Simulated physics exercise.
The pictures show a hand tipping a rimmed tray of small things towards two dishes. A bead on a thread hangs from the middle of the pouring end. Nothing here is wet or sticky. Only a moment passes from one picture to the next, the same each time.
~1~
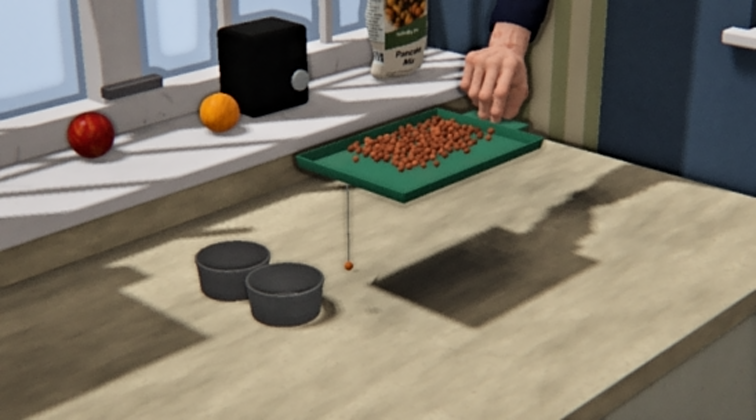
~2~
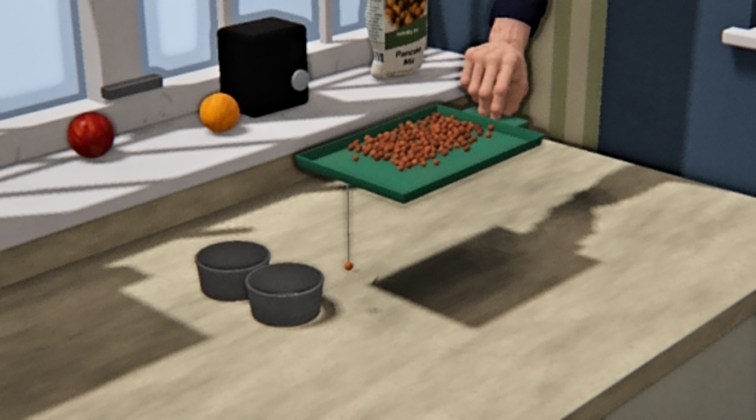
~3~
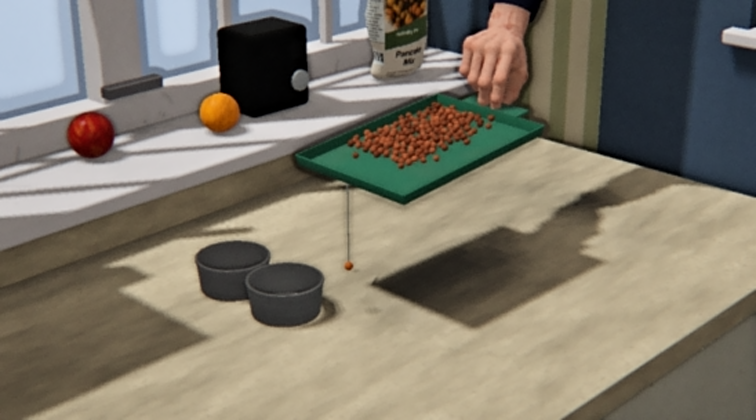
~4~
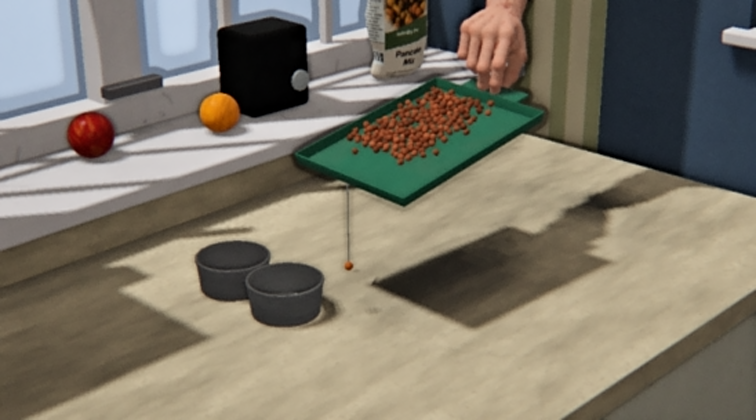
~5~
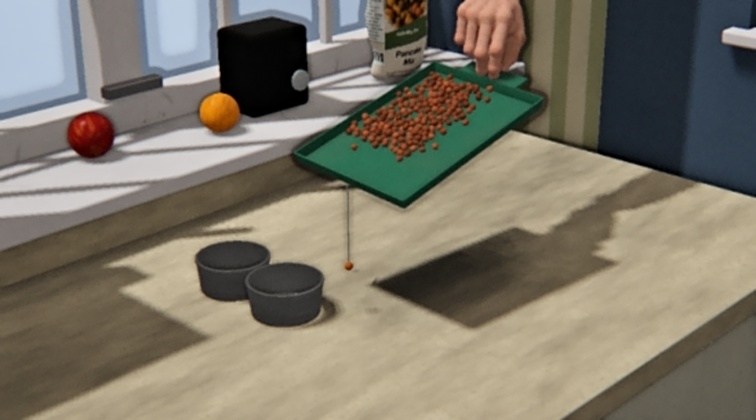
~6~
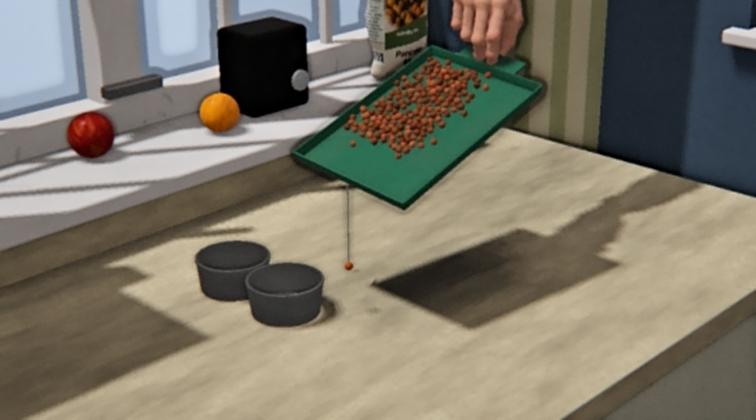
A hand gripped the far end of a green tray of small reddish-brown pellets above a counter with two dark dishes, then gradually raised that end, tilting the tray more steeply toward its near edge.
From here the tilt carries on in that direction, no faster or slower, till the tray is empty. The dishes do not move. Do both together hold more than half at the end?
In the dishes lies less than half of it.
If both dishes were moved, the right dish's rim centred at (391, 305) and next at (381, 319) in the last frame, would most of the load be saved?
One: Over half. Two: Most of it.
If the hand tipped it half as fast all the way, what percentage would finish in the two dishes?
It comes to 0 per cent or so.
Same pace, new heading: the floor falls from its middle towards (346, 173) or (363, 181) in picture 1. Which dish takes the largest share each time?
One: The dish on the right. Two: The right dish.
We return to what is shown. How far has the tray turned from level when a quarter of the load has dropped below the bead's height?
Around 75° of tilt.
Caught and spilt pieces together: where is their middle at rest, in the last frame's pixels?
Near (355, 344).
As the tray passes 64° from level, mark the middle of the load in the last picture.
Around (374, 180).
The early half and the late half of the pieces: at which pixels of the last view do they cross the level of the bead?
The first part at (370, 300); the rest at (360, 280).
Just after the last frame, tray tipped steeply; the larger part on the tray; roughly a quarter in the air.
A moment on, tray tipped past a quarter turn; roughly half on the tray; just a few in the right dish; roughly a third outside both; about a tenth in the air.
Further on, tray tipped past a quarter turn; about a tenth in the right dish; the larger part outside both.
When it is over, tray tipped past a quarter turn; about a tenth in the right dish; not one in the left dish; the larger part outside both.
